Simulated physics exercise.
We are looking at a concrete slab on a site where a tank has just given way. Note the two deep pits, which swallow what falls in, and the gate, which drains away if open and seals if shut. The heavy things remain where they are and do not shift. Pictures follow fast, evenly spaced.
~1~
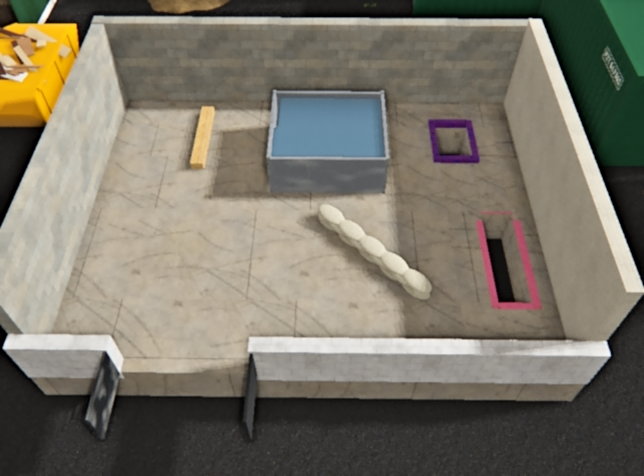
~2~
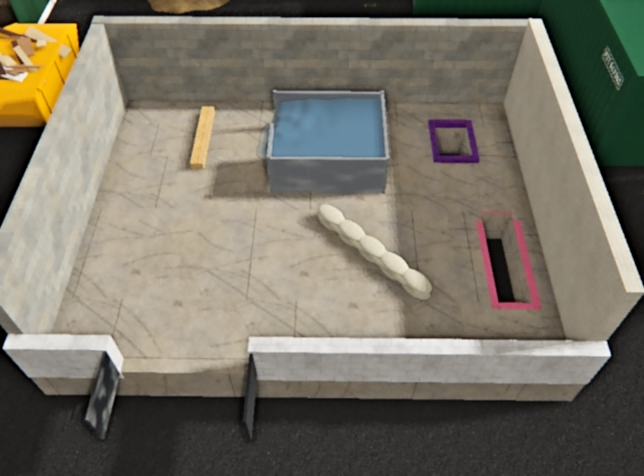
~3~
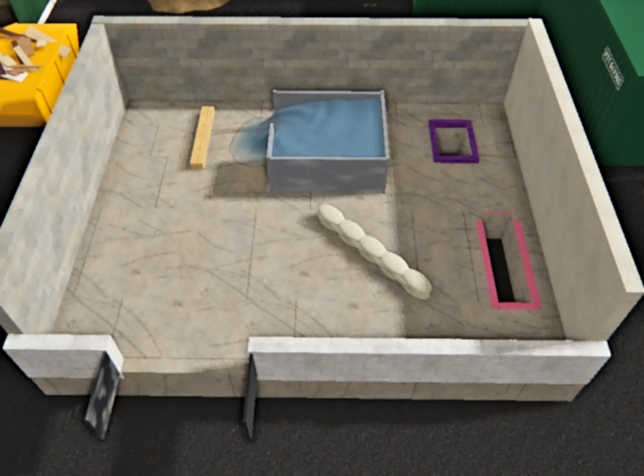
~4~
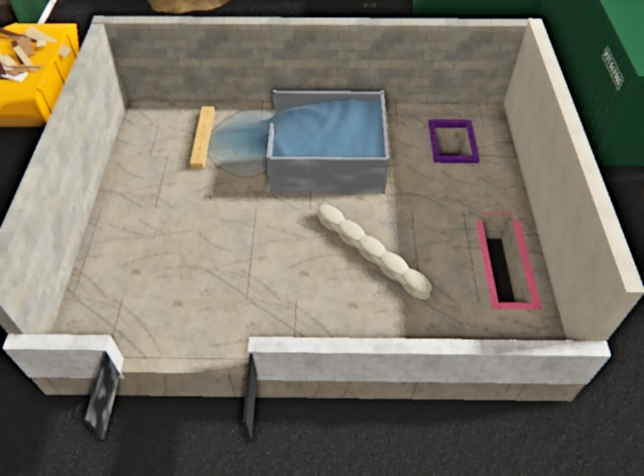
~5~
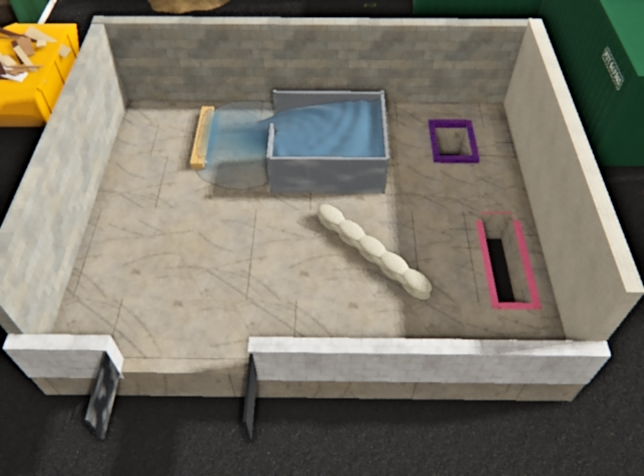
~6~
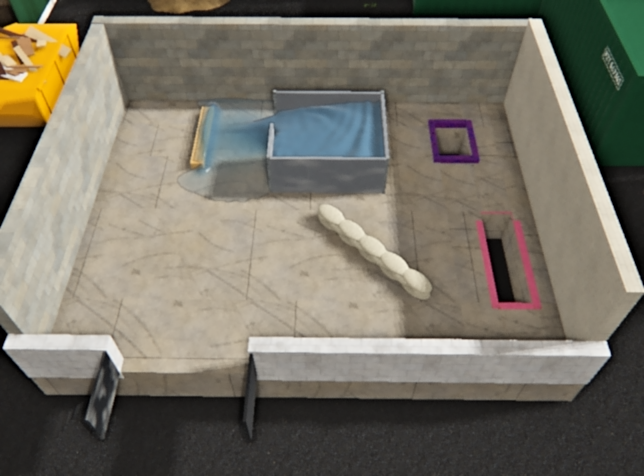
Water pouring from the left side of a grey tank, spreading across a walled slab and washing around a wooden block.
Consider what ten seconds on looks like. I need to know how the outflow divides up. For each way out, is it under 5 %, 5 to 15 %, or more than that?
Outcome: The gate lands in the top band - past fifteen per cent; the pink pit lands in the bottom band - below five per cent; the purple pit lands in the bottom band - below five per cent.
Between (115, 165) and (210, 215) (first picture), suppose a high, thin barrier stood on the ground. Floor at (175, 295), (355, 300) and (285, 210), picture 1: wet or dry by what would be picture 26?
Spared; spared; swamped.
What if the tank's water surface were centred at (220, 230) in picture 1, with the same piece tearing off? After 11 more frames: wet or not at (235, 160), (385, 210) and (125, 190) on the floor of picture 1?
In sequence: Unflooded, next unflooded, then inundated.
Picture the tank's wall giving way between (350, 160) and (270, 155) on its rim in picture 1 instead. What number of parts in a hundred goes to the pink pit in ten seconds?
In percent, pink takes 25.
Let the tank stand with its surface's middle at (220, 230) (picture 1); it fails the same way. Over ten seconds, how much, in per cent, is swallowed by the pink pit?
Within ten seconds roughly 8 percent of the total ends in the pink pit.
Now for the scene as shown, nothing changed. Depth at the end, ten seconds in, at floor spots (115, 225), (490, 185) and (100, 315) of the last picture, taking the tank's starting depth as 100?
Some 4, 2 and 12 in a hundred.
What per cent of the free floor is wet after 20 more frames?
It comes to 45 per cent.
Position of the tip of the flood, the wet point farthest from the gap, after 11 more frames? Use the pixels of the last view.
Estimated pixel: (81, 309).
A moment on, water covers 20 % of the floor; the gate 0 %, the pink pit 0 %, the purple pit 0 %.
Next, water covers 35 % of the floor; the gate 0 %, the pink pit 0 %, the purple pit 0 %.
Then, water covers 45 % of the floor; the gate 0 %, the pink pit 0 %, the purple pit 0 %.
Later, water covers 60 % of the floor; the gate 9 %, the pink pit 0 %, the purple pit 0 %.
In the end, water covers 85 % of the floor; the gate 22 %, the pink pit 1 %, the purple pit 0 %.
